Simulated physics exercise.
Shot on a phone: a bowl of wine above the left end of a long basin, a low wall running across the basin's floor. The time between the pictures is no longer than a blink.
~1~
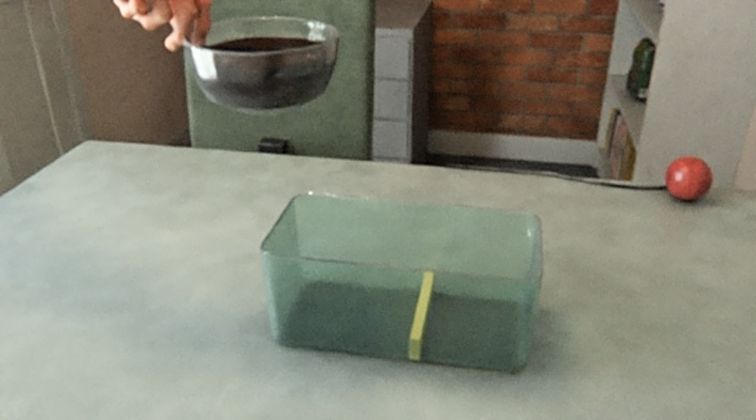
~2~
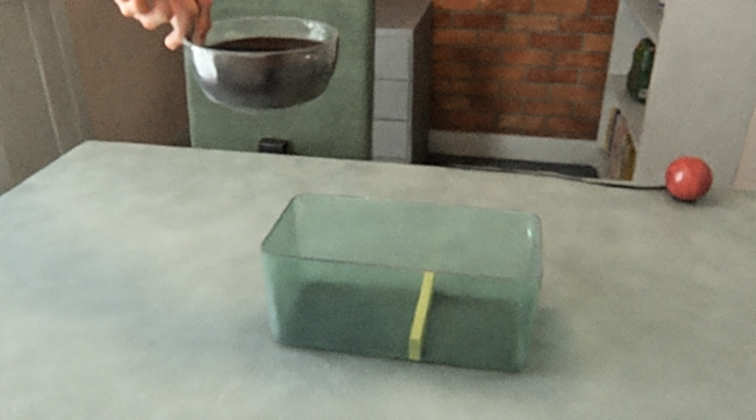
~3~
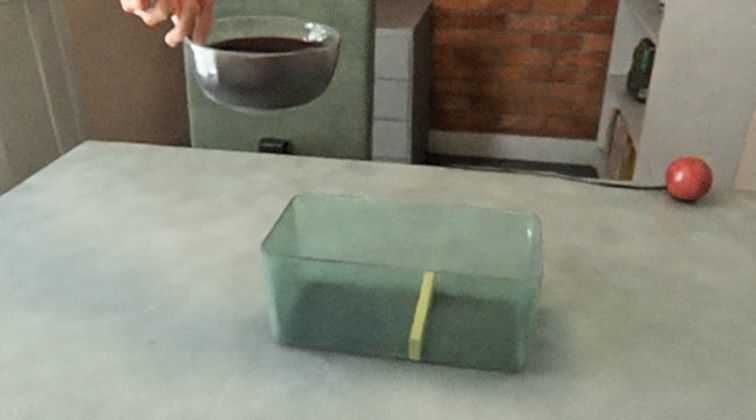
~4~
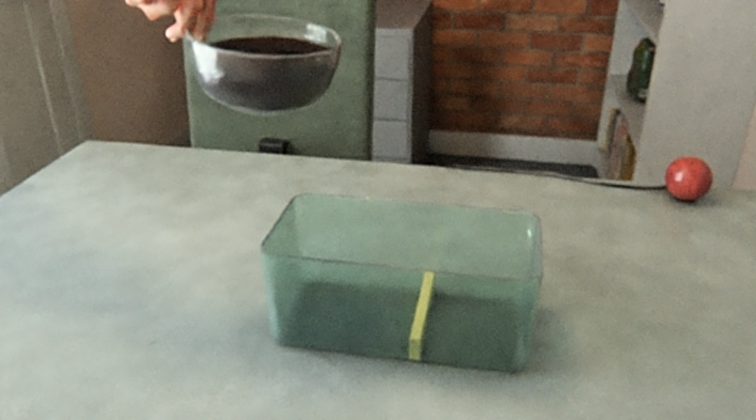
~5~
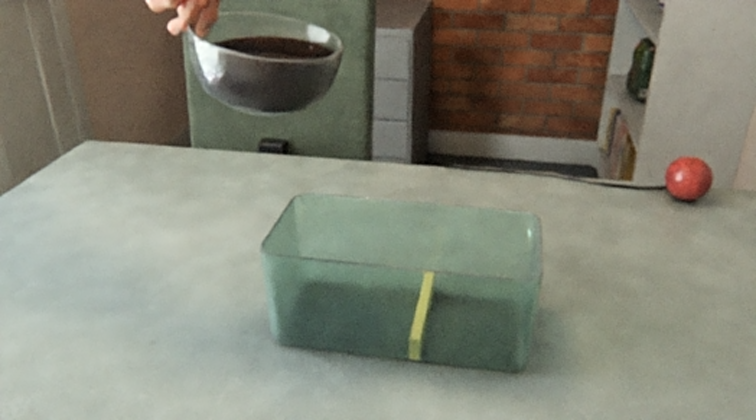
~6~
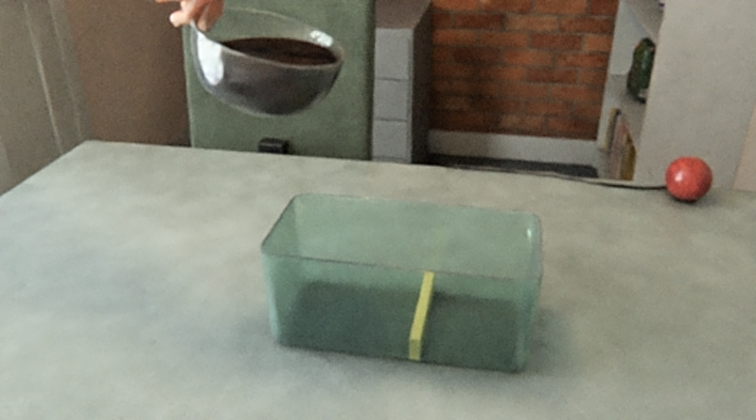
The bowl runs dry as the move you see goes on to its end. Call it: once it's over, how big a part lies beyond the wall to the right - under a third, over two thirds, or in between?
Under a third.
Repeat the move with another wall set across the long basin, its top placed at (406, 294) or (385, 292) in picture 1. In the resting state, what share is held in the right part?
Roughly 40 per cent first and roughly 60 per cent second.
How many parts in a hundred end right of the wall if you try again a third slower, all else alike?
Around 30 per cent ends up there.
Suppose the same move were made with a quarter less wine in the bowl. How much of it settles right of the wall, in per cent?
Near 10 in a hundred.
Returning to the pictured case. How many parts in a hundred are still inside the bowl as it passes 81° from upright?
30 per cent or so.
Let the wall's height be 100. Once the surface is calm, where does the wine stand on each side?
About 70 left, about 30 right.
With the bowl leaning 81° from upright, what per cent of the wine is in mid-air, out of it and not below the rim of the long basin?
Somewhere around 50 per cent of it.
A moment on, the bowl is tipped on its side and 32 per cent is still to pour, 17 is left of the wall and 2 right of it.
Next, the bowl is tipped right over and 0 per cent is still to pour, 76 is left of the wall and 17 right of it.
Then the bowl is tipped right over and 0 per cent is still to pour, 77 is left of the wall and 21 right of it.
Later the bowl is tipped right over and 0 per cent is still to pour, 75 is left of the wall and 24 right of it.
At rest 75 per cent lies left of the wall, 24 right of it and 1 outside.
